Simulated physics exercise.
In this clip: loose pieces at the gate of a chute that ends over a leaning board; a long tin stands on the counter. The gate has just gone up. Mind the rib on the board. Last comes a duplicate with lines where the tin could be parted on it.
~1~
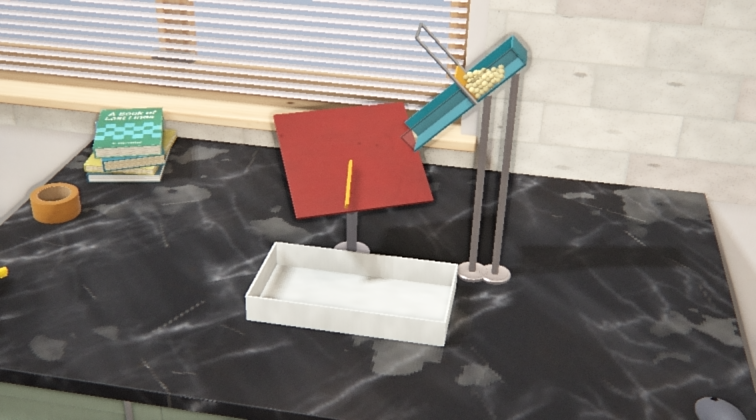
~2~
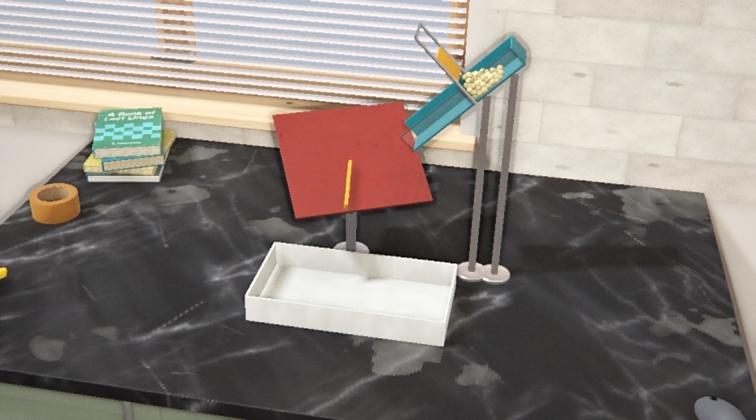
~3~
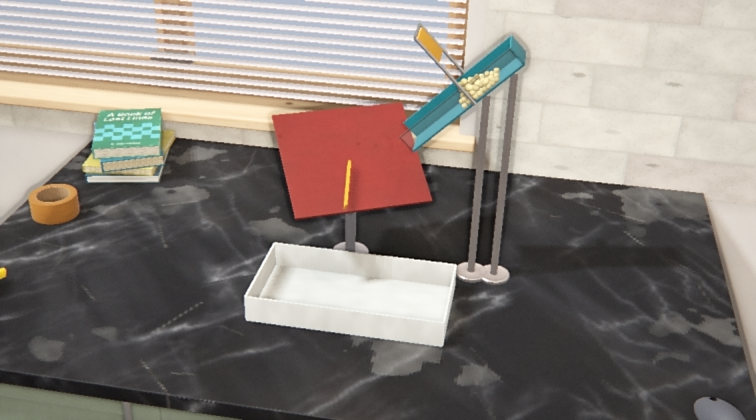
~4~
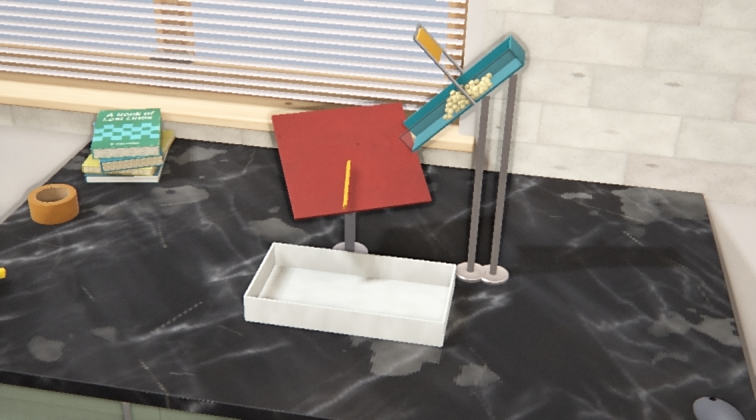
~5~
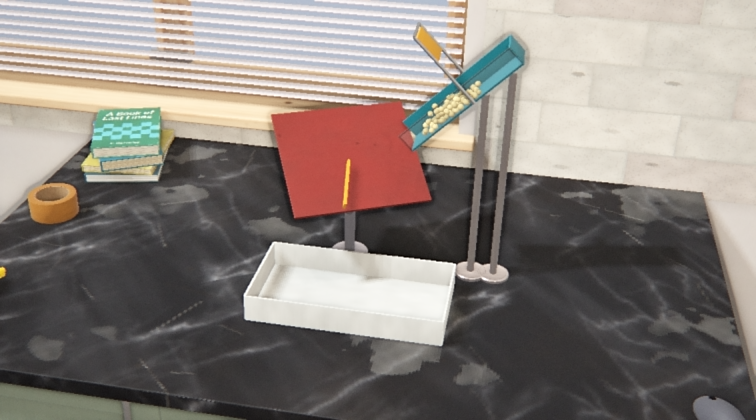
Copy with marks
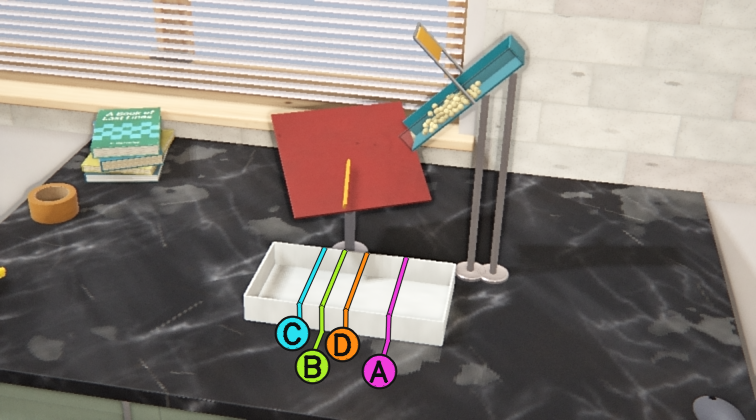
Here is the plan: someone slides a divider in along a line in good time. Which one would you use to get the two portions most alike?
Line D.
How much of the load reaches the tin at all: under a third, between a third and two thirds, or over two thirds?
Over two thirds.
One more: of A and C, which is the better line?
It is A.
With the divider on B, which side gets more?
The right side.
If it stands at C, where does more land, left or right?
The right side.
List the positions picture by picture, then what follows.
In the first picture, load behind the gate at (481, 81), soya beans; lip of the chute at (416, 144), sloping fairly steeply.
In the second picture, middle of the board at (352, 157), tilted fairly steeply; middle of its low edge at (366, 209); of its high edge at (339, 108).
In the third picture, front corners of the tin at (245, 297) and (444, 323), empty; front of the load at (462, 101).
In the fourth picture, middle of the load at (467, 93); its front at (446, 117), about half of the way to the lip; rib from (349, 160) to (345, 205).
In the fifth picture, middle of the load at (452, 103); its front at (425, 133), most of the way to the lip.
On the marked copy, line A crosses the front rim at (389, 315); line B crosses the front rim at (321, 306); line C crosses the front rim at (299, 303); line D crosses the front rim at (346, 309).
With A, of what is caught, most on the left of the divider, a small part on the right.
With B, of what is caught, a small part on the left of the divider, nearly all on the right.
With C, of what is caught, a stray few on the left of the divider, nearly all on the right.
With D, of what is caught, about a third on the left of the divider, about two thirds on the right.
